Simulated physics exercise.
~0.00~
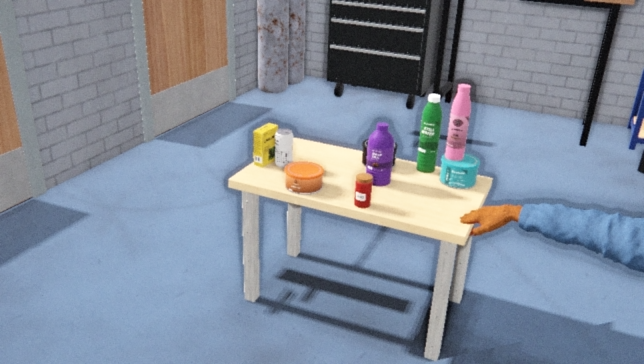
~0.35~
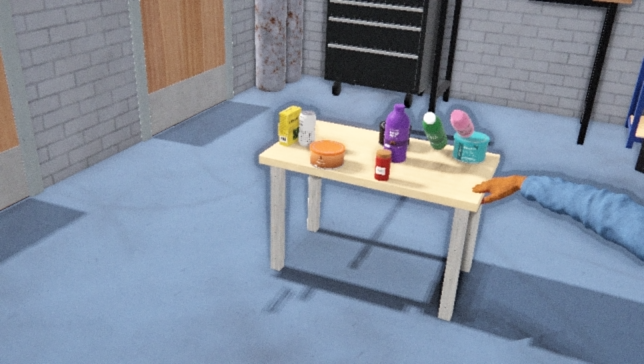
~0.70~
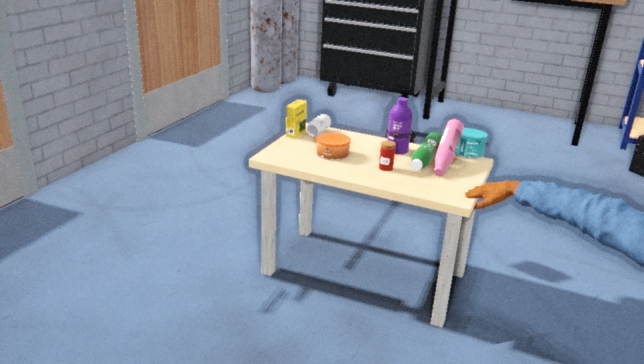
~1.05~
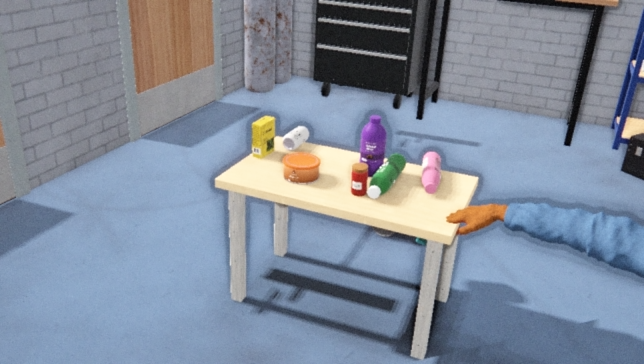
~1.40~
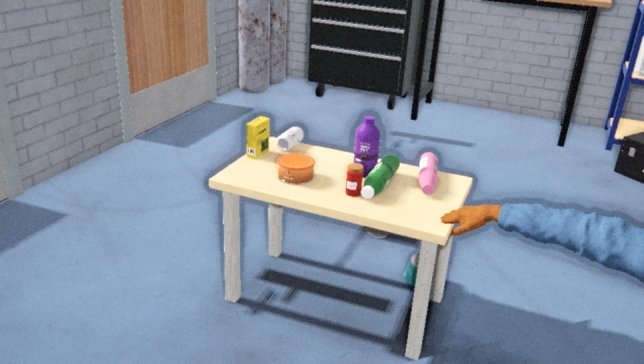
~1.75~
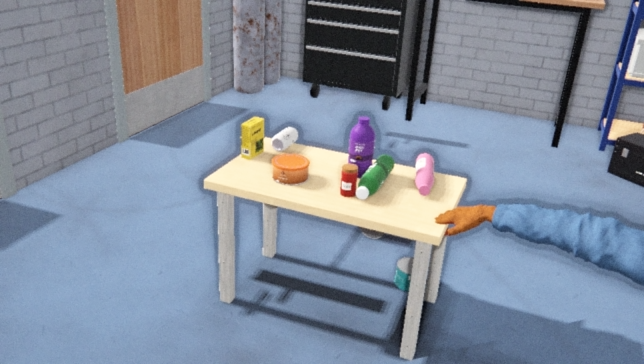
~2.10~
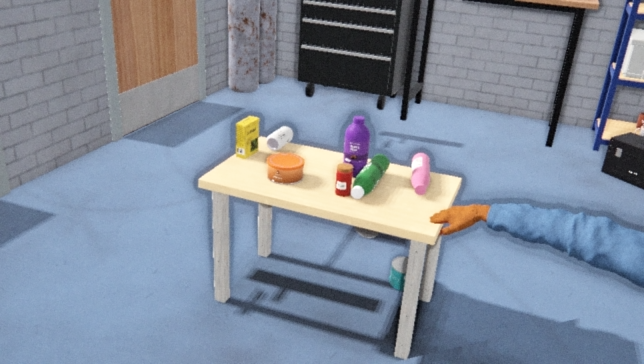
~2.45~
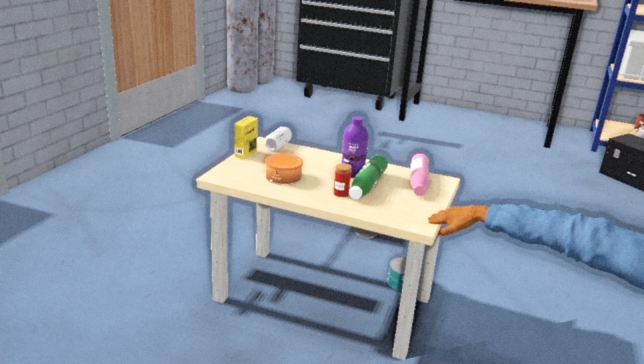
An orange hand on a blue-sleeved arm grips the right end of a pale side table in a grey-brick garage, seen from slightly above. On top stand a yellow packet, white can, orange tub, red shaker and purple bottle, with green and pink bottles and a turquoise tub at the right. The table is shoved away, and the green and pink bottles tip. It jerks back toward us; the white can topples and the turquoise tub drops off behind. Finally the two bottles and can lie on the tabletop, while the orange tub and others remain upright.
